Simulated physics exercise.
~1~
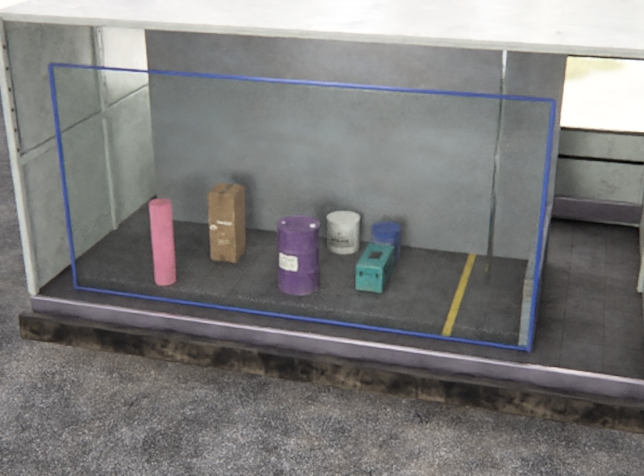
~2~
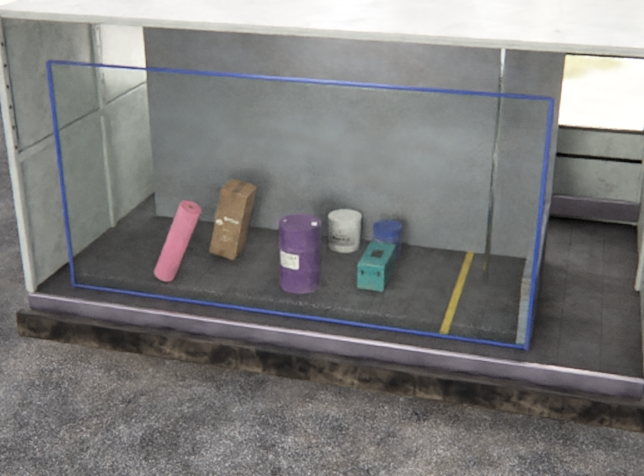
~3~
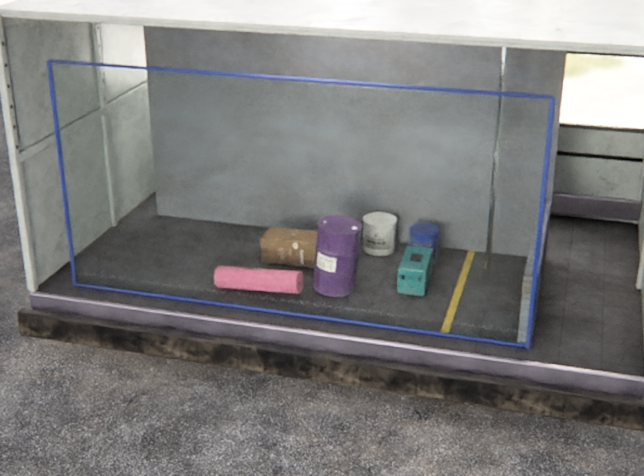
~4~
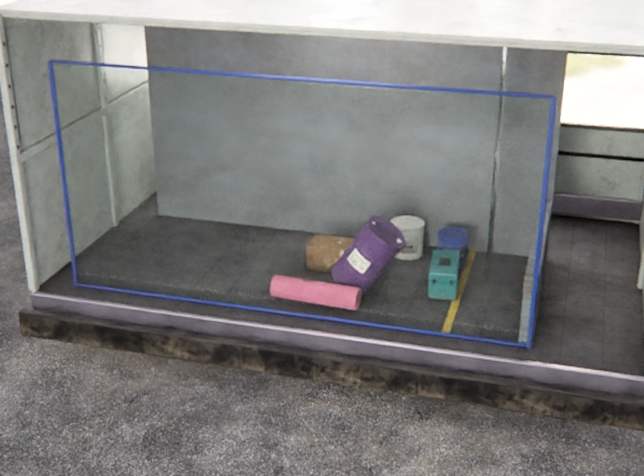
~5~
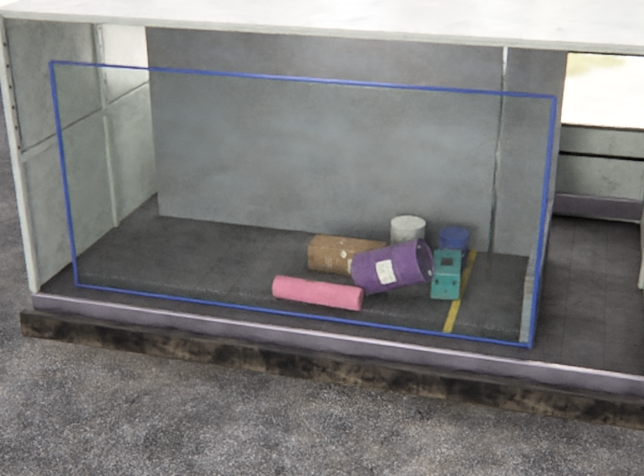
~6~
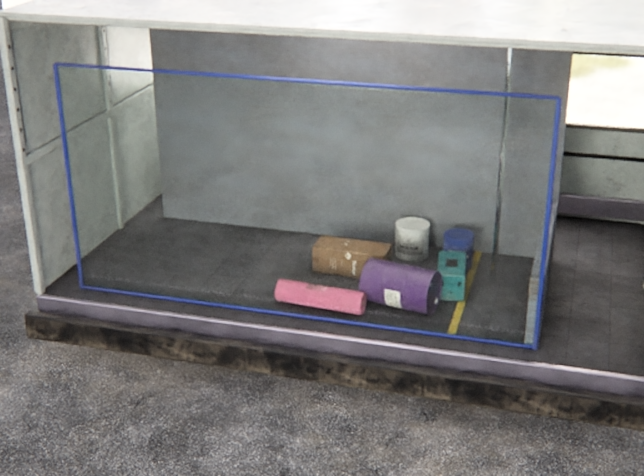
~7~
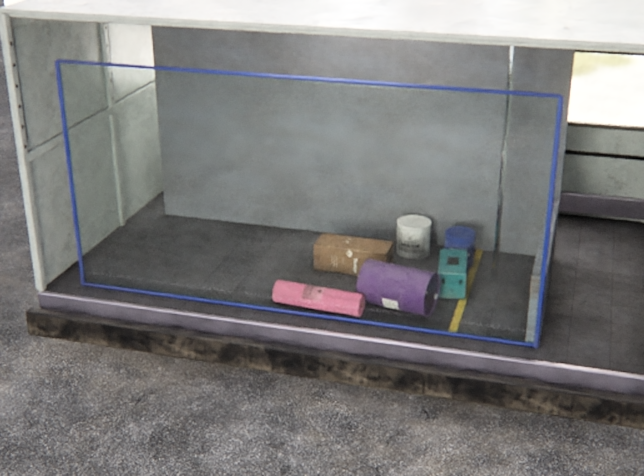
At the start, a pink roll, a tall brown box, a purple drum, a white bucket, a teal toolbox and a blue bucket stand in an open bay, left of a yellow line on the floor. The pink roll and the brown box lean to the right, then topple onto their sides. The whole group shifts right toward the line, and the purple drum tilts over too. The drum drops onto its side beside the toolbox and settles nearer the front. At the end, everything lies still short of the yellow line, with both buckets upright.
